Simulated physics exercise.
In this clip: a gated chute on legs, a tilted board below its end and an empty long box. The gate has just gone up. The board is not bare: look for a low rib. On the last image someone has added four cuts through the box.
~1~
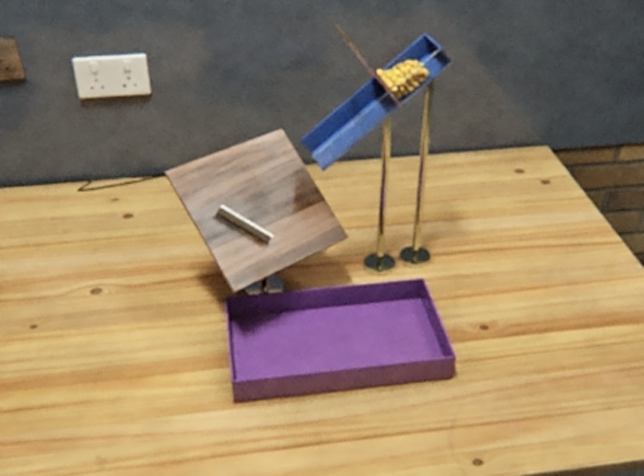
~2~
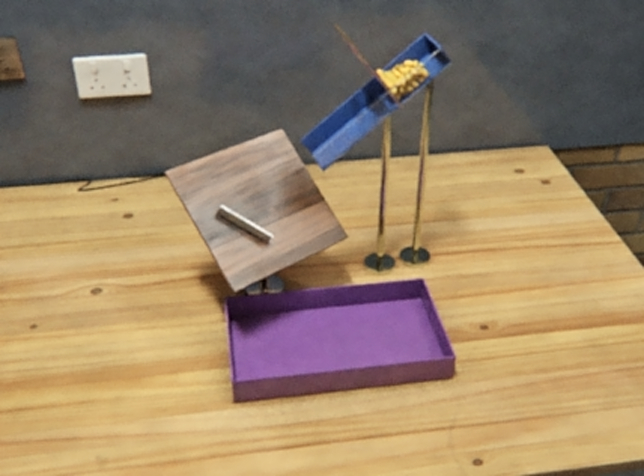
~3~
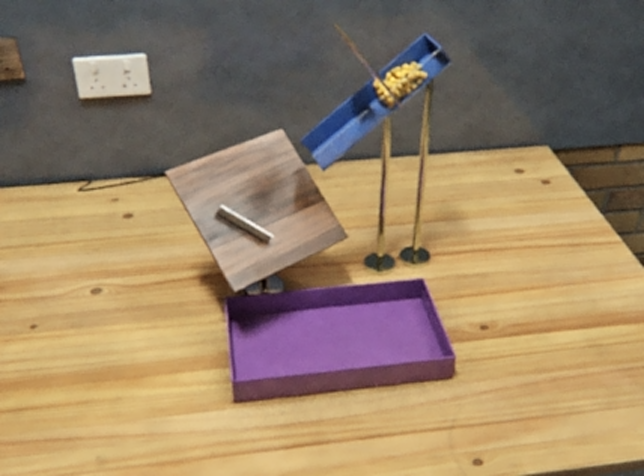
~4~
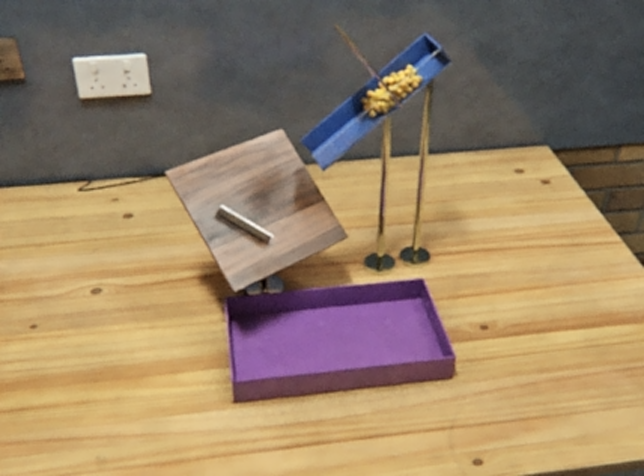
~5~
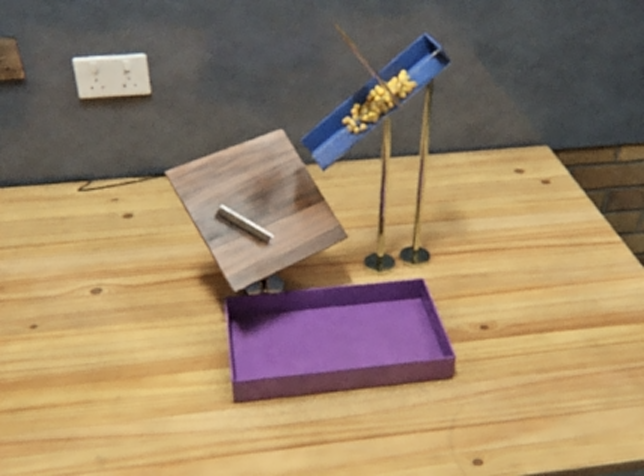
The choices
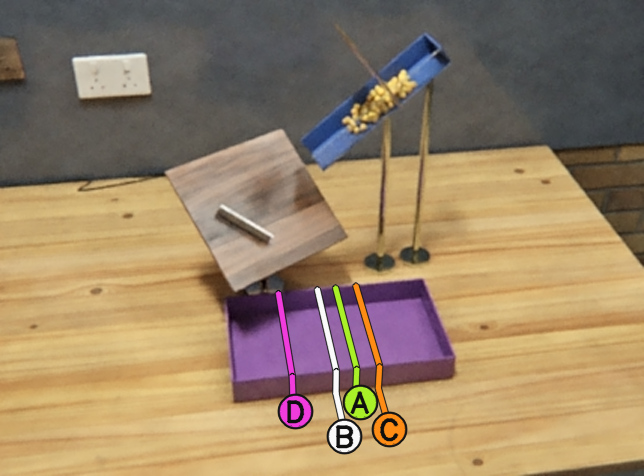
At the start, yellow puffed pieces sit bunched near the top of a sloping blue chute on legs, above a tilted wooden board with a low rib and an empty purple box. The pieces then begin sliding down the chute to the left, spreading out until their front is about halfway to the lip.
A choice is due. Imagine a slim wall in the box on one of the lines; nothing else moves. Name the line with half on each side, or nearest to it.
The answer is line B.
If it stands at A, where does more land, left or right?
Left.
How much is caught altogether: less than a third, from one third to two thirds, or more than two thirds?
It is more than two thirds.
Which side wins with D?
The right side.
On the marked copy, line A crosses the front rim at (356, 367); line B crosses the front rim at (336, 370); line C crosses the front rim at (379, 365); line D crosses the front rim at (292, 375).
With A, of what is caught, nearly all on the left of the divider, a small part on the right.
With B, of what is caught, about half on the left of the divider, about half on the right.
With C, of what is caught, all on the left of the divider, none on the right.
With D, of what is caught, none on the left of the divider, all on the right.
